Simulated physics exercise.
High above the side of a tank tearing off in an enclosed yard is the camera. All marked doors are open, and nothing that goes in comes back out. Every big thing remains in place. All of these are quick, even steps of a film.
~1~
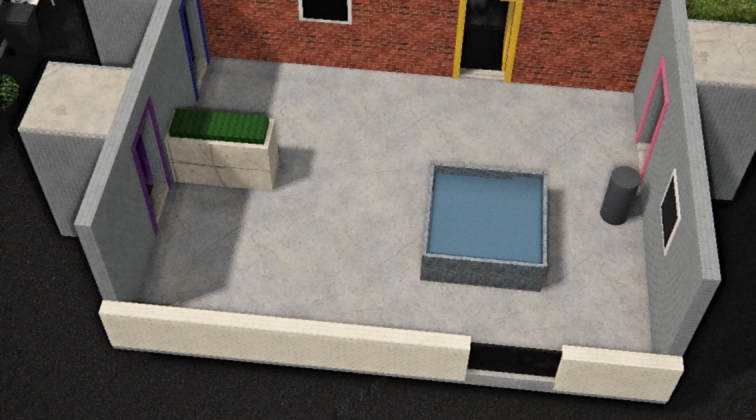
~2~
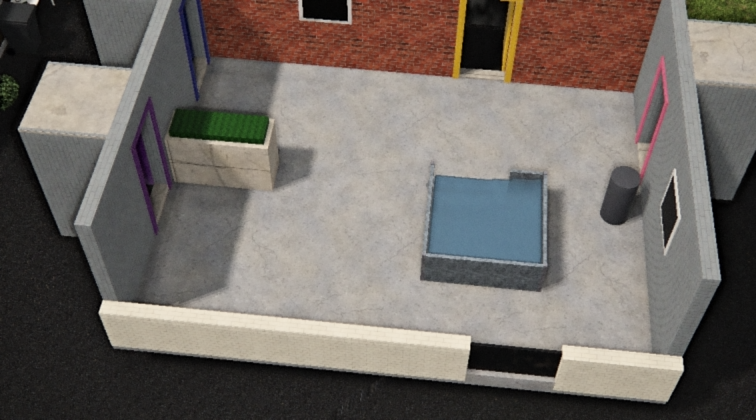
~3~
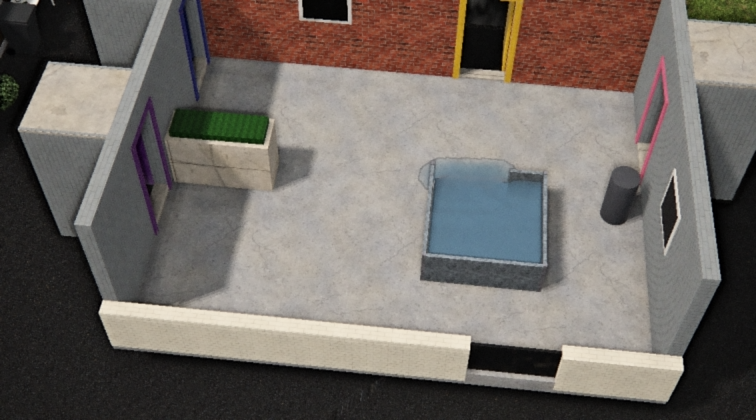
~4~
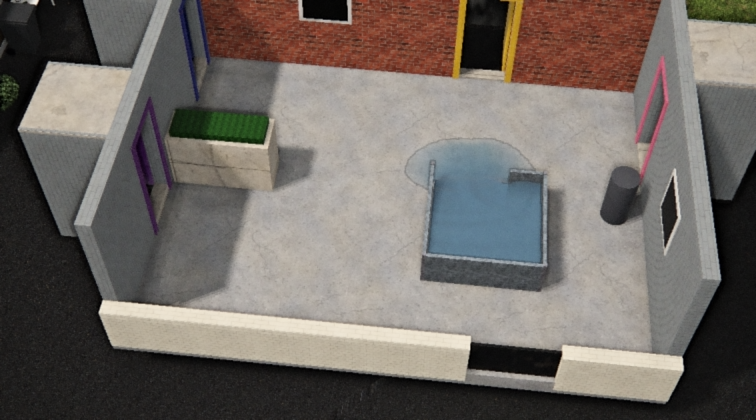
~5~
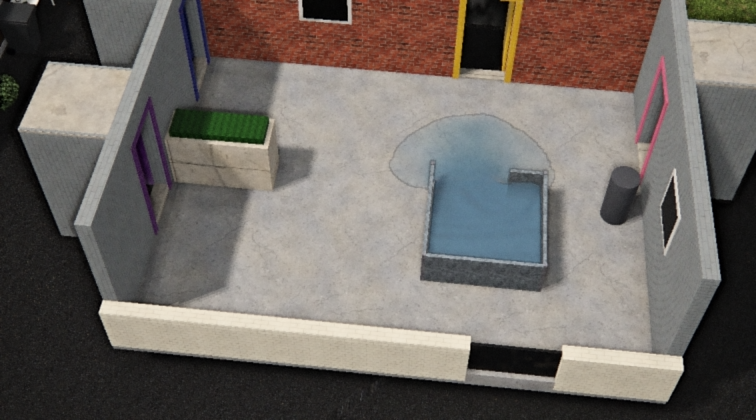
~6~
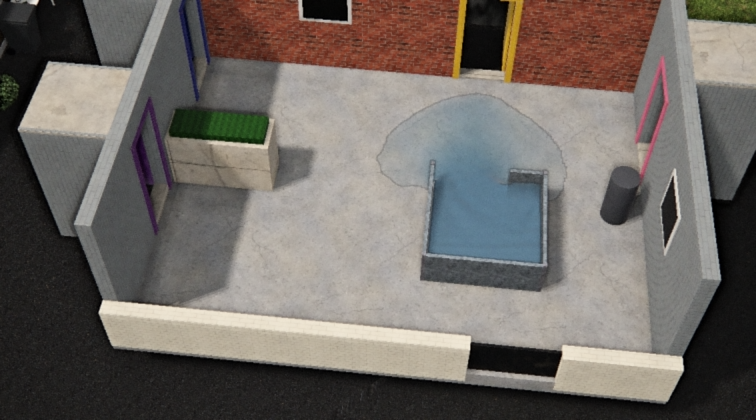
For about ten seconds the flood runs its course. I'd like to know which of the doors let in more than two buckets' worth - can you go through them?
Sure: The blue door does not; the yellow door lets in more; the pink door does not; the purple door does not.
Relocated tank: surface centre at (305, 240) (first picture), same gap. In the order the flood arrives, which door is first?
The purple-painted one is first.
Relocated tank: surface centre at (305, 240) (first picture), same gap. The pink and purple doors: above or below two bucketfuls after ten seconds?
In turn, pink overshoots and purple remains below the limit.
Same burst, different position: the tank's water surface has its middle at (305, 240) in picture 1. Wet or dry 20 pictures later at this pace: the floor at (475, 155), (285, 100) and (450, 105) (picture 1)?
Well, in the order you listed them, they'd be unreached, reached by the flood and reached by the flood.
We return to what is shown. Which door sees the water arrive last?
Answer - the purple door.
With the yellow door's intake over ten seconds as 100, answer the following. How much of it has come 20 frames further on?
Result: 75 % of the ten-second total.
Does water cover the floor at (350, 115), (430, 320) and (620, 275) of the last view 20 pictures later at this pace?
As listed, the points end up soaked, high and dry and high and dry.
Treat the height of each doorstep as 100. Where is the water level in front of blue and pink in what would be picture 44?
I'd say around 40 and 130 in a hundred.
A moment on, water covers 20 % of the floor; the blue door not reached, the yellow door over two buckets in, the pink door not reached, the purple door not reached.
Next, water covers 25 % of the floor; the blue door not reached, the yellow door far over two buckets in, the pink door not reached, the purple door not reached.
Then, water covers 35 % of the floor; the blue door wet at the sill, nothing in, the yellow door far over two buckets in, the pink door wet at the sill, nothing in, the purple door not reached.
Later, water covers 55 % of the floor; the blue door wet at the sill, nothing in, the yellow door far over two buckets in, the pink door under two buckets in, the purple door wet at the sill, nothing in.
In the end, water covers 70 % of the floor; the blue door wet at the sill, nothing in, the yellow door far over two buckets in, the pink door under two buckets in, the purple door wet at the sill, nothing in.
